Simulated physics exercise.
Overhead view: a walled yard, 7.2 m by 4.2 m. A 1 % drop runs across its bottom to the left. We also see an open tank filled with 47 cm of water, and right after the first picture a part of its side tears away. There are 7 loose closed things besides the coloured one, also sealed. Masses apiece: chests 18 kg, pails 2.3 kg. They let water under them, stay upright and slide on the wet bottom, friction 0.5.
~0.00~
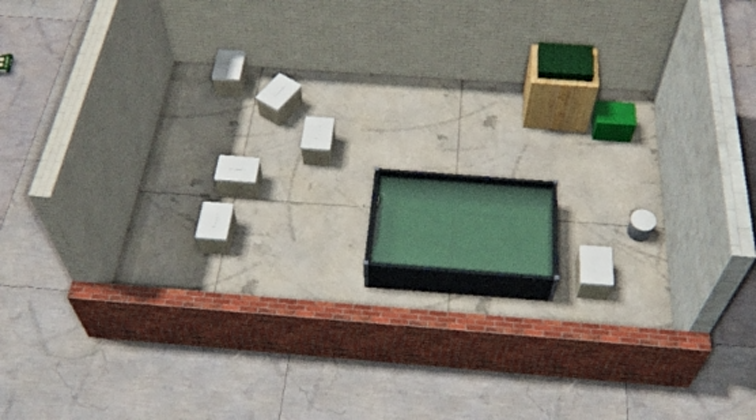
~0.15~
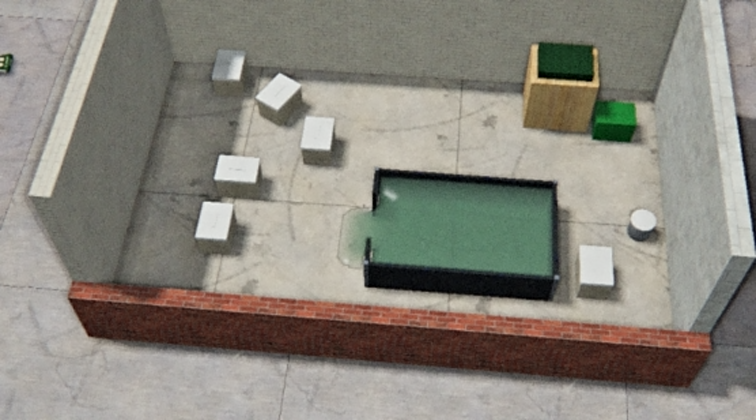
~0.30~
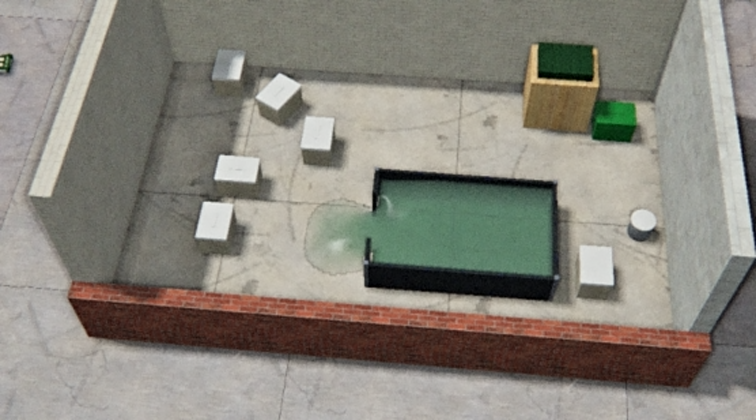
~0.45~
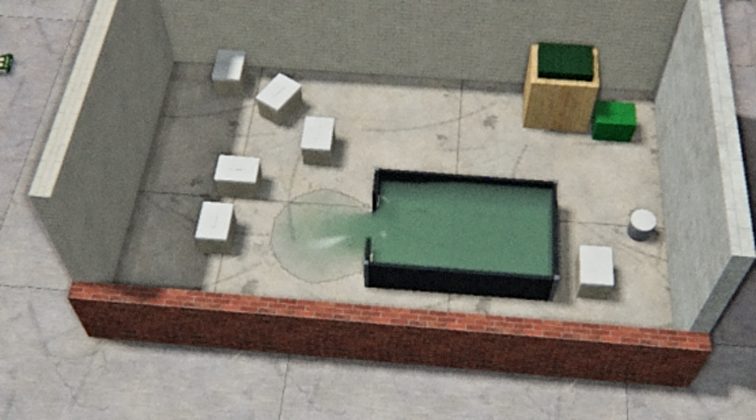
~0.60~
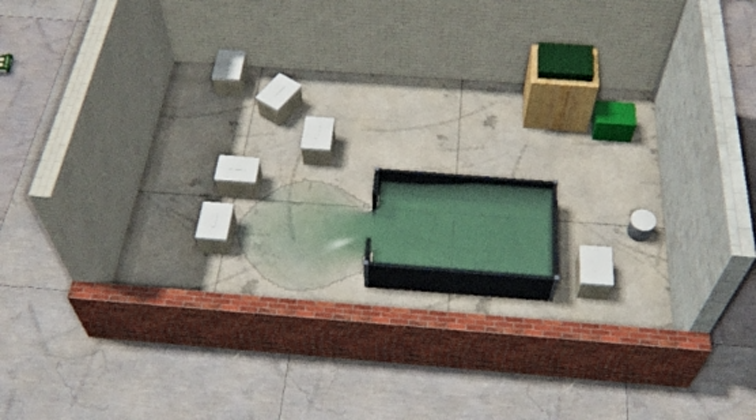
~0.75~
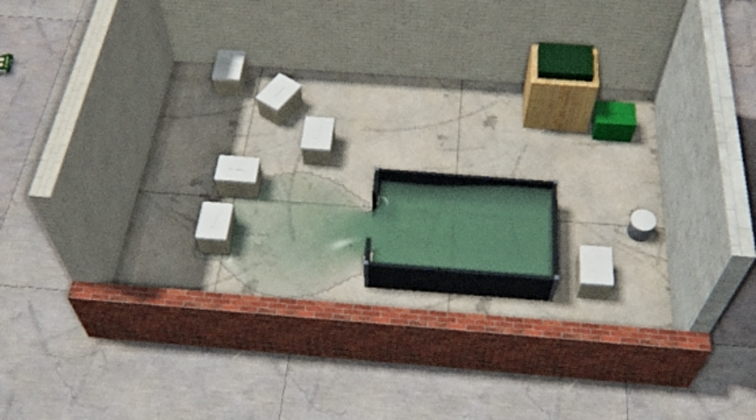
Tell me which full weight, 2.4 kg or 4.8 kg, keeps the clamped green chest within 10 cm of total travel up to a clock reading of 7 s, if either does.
My guess is the lighter one already does it.
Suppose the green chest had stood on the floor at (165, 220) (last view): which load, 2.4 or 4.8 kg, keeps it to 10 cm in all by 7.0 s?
Lab note - result: Both options fail.
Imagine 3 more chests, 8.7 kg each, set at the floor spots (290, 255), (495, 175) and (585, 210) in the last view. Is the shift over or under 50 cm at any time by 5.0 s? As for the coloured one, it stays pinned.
Taking them one by one: Above the mark; below the mark; below the mark.
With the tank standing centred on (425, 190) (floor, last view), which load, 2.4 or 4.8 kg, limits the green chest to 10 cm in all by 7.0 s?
In that case the lighter mass suffices.
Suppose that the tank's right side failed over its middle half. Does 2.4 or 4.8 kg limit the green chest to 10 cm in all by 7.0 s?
In that case neither weight holds it.
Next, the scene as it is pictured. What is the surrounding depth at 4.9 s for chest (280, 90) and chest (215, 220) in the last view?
Around 5 cm and 10 cm.
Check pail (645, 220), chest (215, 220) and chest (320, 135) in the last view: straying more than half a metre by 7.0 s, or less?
Well, they come out not exceeding it, exceeding it and not exceeding it, in that order.
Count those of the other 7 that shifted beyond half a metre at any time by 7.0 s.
4 in all.
After 1.4 s the green chest would be 0 cm from its start with 2.4 kg and 0 cm from its start with 4.8 kg; 0 cm of water round it then.
After 3.1 s the green chest would be 0 cm from its start with 2.4 kg and 0 cm from its start with 4.8 kg; 0 cm of water round it then.
After 4.9 s the green chest would be 0 cm from its start with 2.4 kg and 0 cm from its start with 4.8 kg; 0 cm of water round it then.
After 7.0 s the green chest would be 0 cm from its start with 2.4 kg and 0 cm from its start with 4.8 kg; 0 cm of water round it then.
